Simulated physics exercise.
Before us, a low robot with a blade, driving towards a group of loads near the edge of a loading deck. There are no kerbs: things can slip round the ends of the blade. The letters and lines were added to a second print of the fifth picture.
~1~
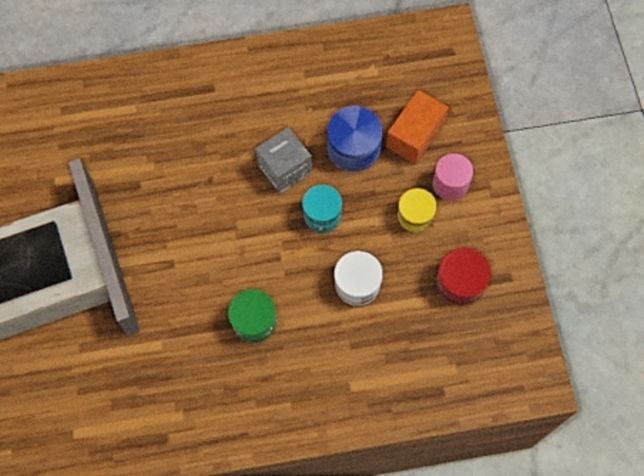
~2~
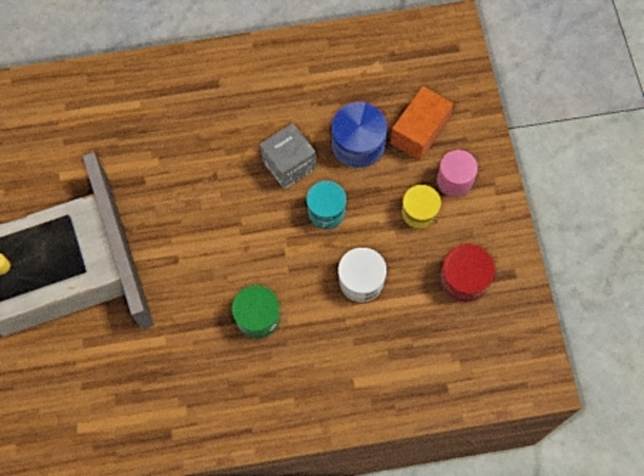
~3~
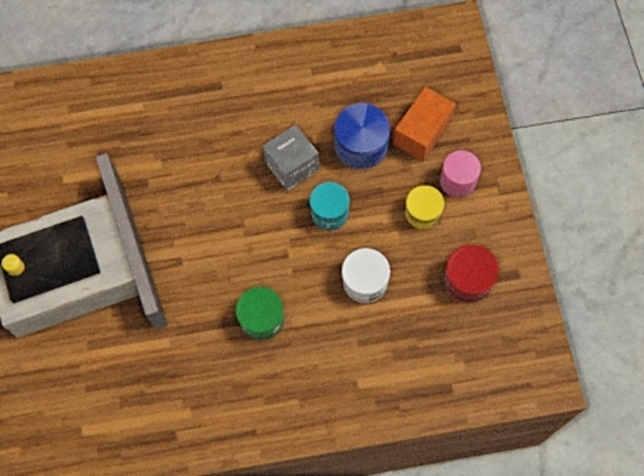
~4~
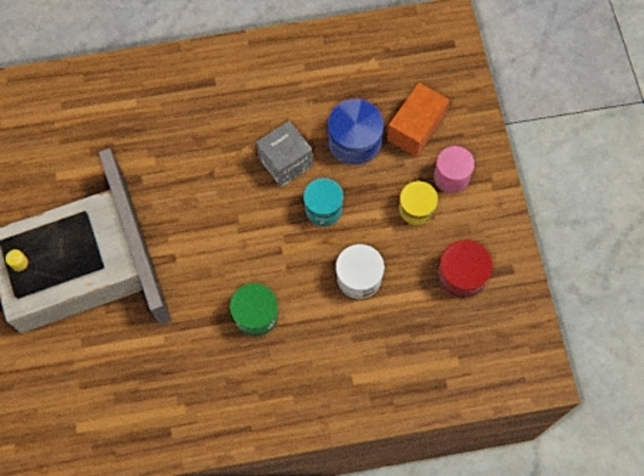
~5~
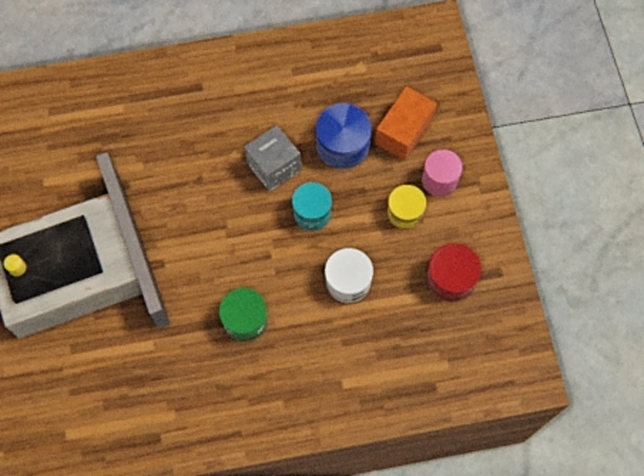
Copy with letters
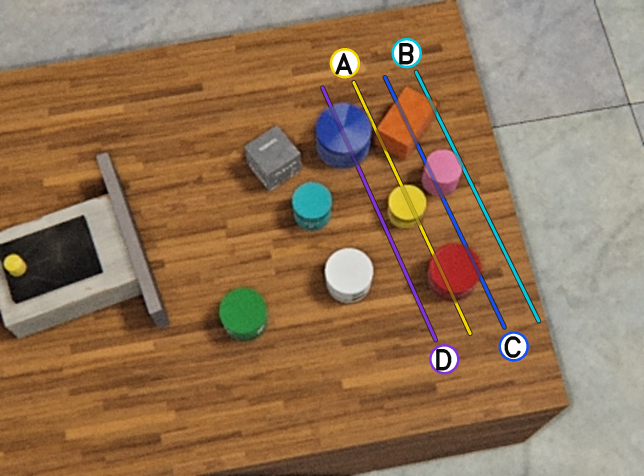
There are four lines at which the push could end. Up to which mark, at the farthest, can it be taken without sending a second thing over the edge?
Stop at C.
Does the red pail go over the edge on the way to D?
By then, no.
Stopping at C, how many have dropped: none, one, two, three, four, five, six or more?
By then, one.
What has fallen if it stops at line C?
The orange crate goes over.
On the marked copy, A at (409, 202); B at (474, 190); C at (442, 196); D at (376, 207).
Following C. Soon after the start, robot (173, 236); green pail (281, 325); pink canister (442, 173).
Later, robot (288, 216); orange crate (441, 120); blue canister (397, 123).
In the end, robot (375, 201); orange crate over the edge; blue canister (476, 105); one fallen.
As for the rest, A is within the limit but short; B drops three; D is within the limit but short.
